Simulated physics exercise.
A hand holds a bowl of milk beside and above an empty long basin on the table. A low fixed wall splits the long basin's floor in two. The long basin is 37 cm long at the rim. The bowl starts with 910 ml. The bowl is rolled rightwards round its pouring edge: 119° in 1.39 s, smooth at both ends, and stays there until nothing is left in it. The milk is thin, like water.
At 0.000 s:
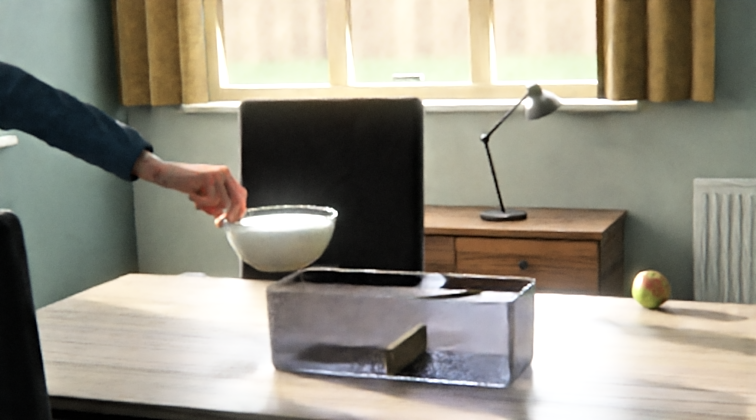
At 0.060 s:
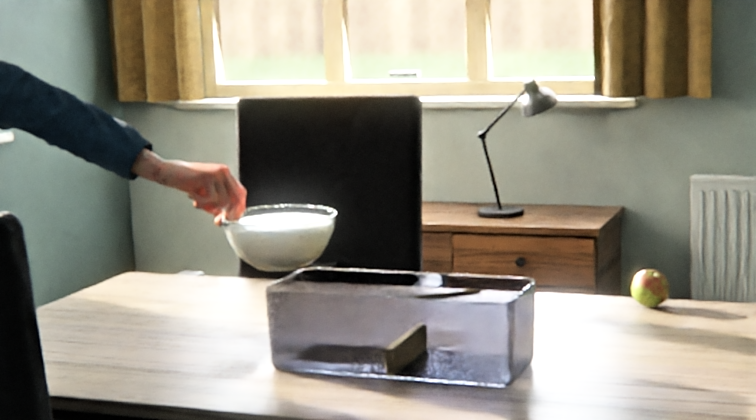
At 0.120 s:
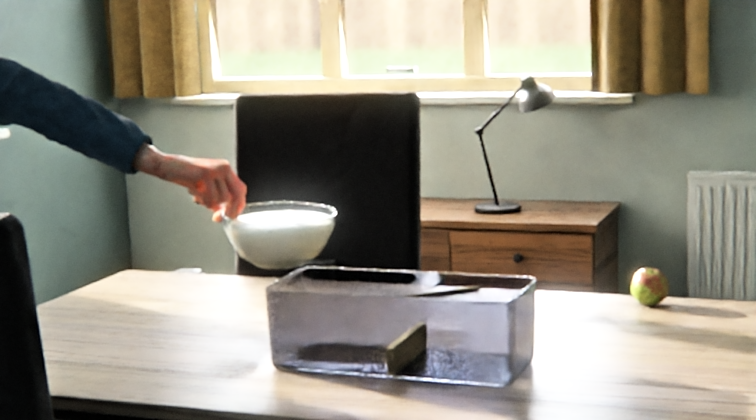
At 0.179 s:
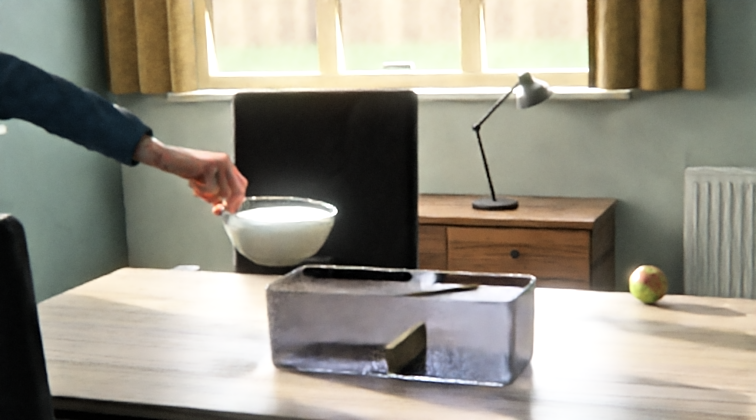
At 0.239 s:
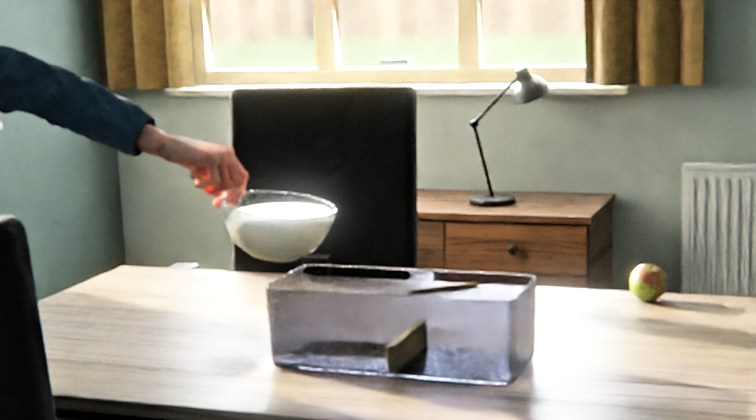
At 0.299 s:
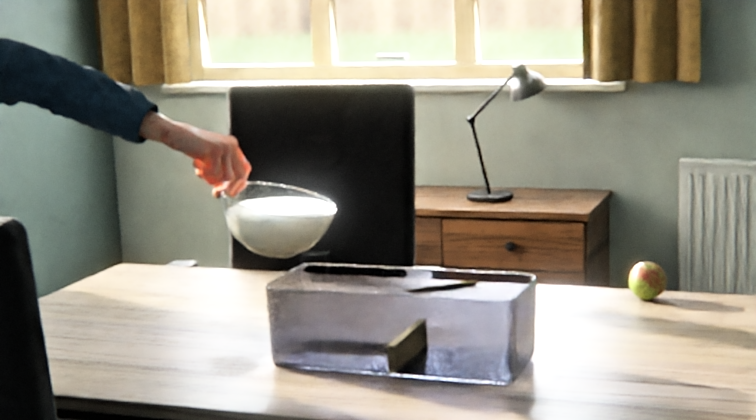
A hand tilting a glass bowl of milk gradually rightwards above a clear long basin on a sunlit wooden table.
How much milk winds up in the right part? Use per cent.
The far part has some 52 per cent.
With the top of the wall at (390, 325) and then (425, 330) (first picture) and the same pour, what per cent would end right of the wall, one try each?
In turn about 85 and 5 per cent.
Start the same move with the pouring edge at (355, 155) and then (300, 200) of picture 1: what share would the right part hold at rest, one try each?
First 85, then 10 per cent.
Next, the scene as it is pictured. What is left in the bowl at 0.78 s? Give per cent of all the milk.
Some 34 per cent.
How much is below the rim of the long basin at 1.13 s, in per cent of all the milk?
Some 98 per cent.
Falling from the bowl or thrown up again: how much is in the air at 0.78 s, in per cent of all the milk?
Near 36 in a hundred.
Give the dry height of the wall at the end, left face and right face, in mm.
Left about 24 mm, right about 22 mm.
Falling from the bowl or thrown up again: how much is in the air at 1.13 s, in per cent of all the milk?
About 3 per cent.
Then, 0.78 s in, the tilt is 70° and 35 per cent is still to pour, 26 is left of the wall and 3 right of it.
Then, 1.13 s in, the tilt is 109° and 0 per cent is still to pour, 45 is left of the wall and 52 right of it.
Then, 1.49 s in, the tilt is 119° and 0 per cent is still to pour, 47 is left of the wall and 52 right of it.
Then, 1.89 s in, the tilt is 119° and 0 per cent is still to pour, 47 is left of the wall and 52 right of it.
Finally, 47 per cent lies left of the wall, 52 right of it and 1 outside.
